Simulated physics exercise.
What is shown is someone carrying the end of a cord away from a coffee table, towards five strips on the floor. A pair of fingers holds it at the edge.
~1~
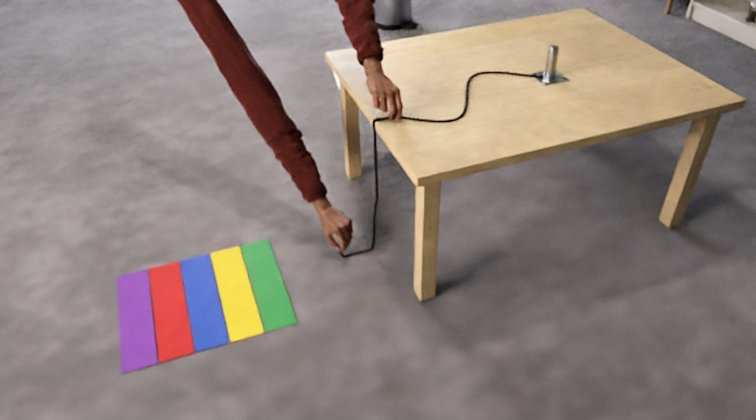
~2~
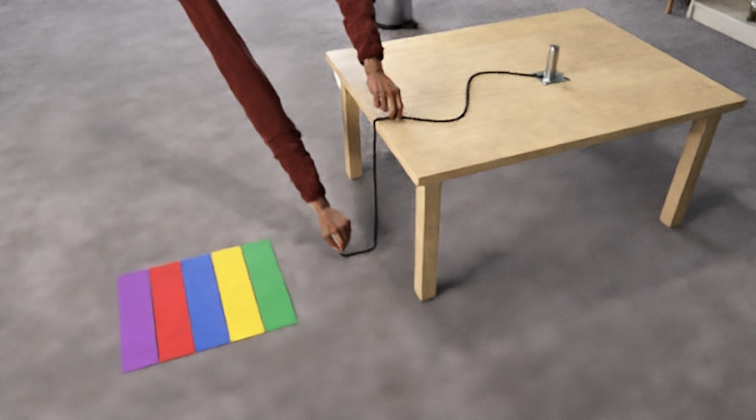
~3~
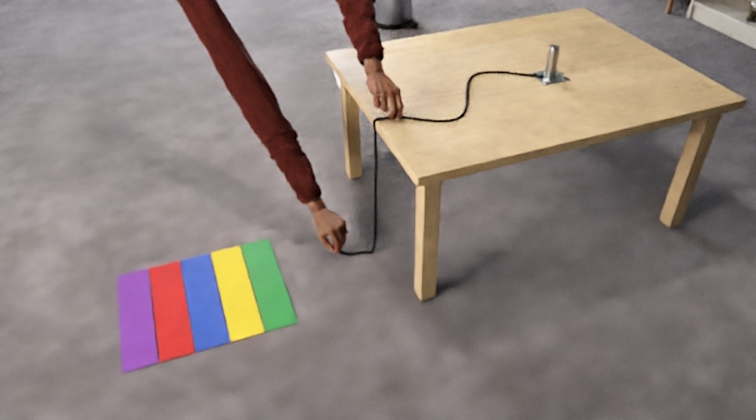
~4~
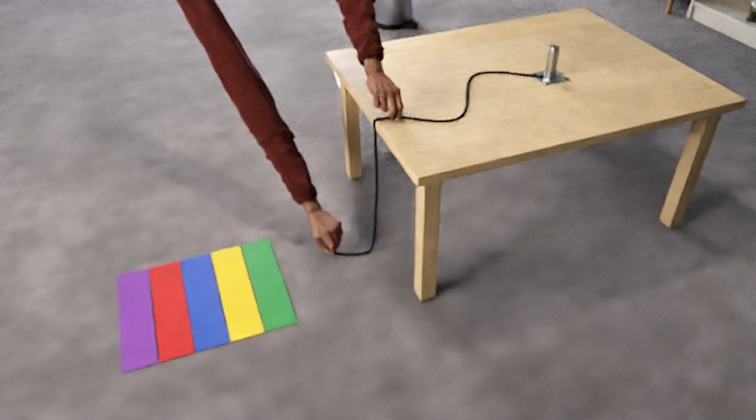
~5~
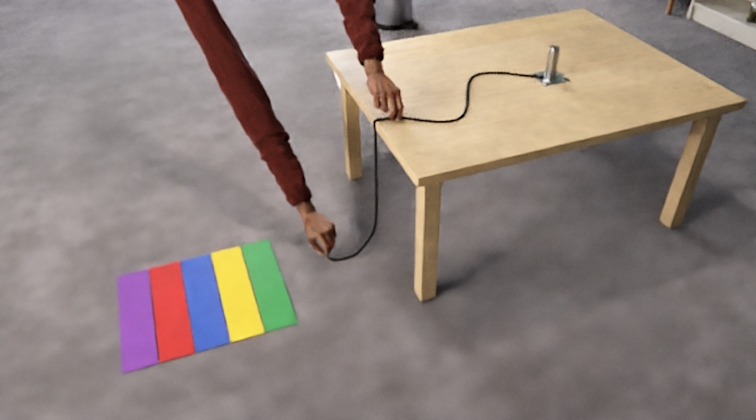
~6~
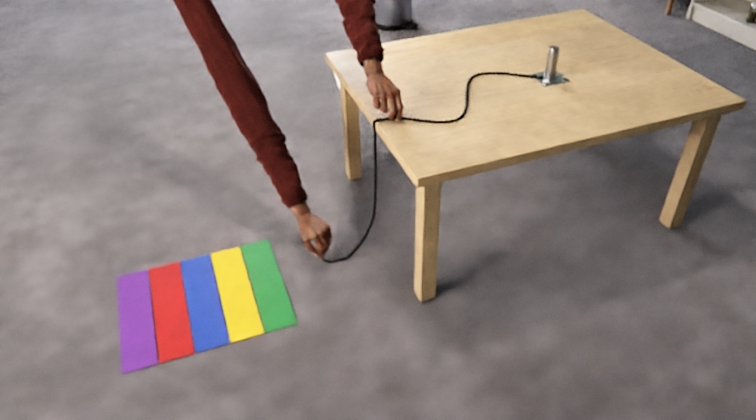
Beside a wooden table, a hand slowly draws a black cord's end slightly left.
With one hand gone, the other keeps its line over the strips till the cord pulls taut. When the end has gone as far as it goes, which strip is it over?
It is over the red strip.
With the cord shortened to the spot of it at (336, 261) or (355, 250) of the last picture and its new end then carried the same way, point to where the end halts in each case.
Case by case: (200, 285), then (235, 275).
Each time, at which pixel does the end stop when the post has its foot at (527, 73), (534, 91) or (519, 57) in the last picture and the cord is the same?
Approximate places, in that order: (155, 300), (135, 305), (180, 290).
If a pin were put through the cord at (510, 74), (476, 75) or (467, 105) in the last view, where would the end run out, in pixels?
First try near (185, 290), second near (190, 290), third near (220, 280).
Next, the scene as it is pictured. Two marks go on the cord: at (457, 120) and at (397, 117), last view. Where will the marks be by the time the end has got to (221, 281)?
Point one: (395, 114); point two: (366, 155).
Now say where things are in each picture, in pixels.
In the first frame, end (341, 249); green (276, 310); yellow (243, 320); blue (209, 329); red (174, 339); purple (139, 349).
In the second frame, end (339, 249); cord through (512, 74) (468, 87) (449, 121) (377, 122) (375, 183) (376, 237).
In the third frame, end (335, 250).
In the fourth frame, end (330, 251); cord through (512, 74) (468, 87) (449, 121) (377, 122) (377, 183) (374, 237).
In the fifth frame, end (324, 254).
In the sixth frame, end (319, 255); cord through (512, 75) (468, 88) (449, 122) (376, 123) (376, 184) (365, 238).
Soon after, end near (221, 281); over yellow.
After that, end near (190, 289); over blue.
At the stop, end near (171, 294); over red. Over red.
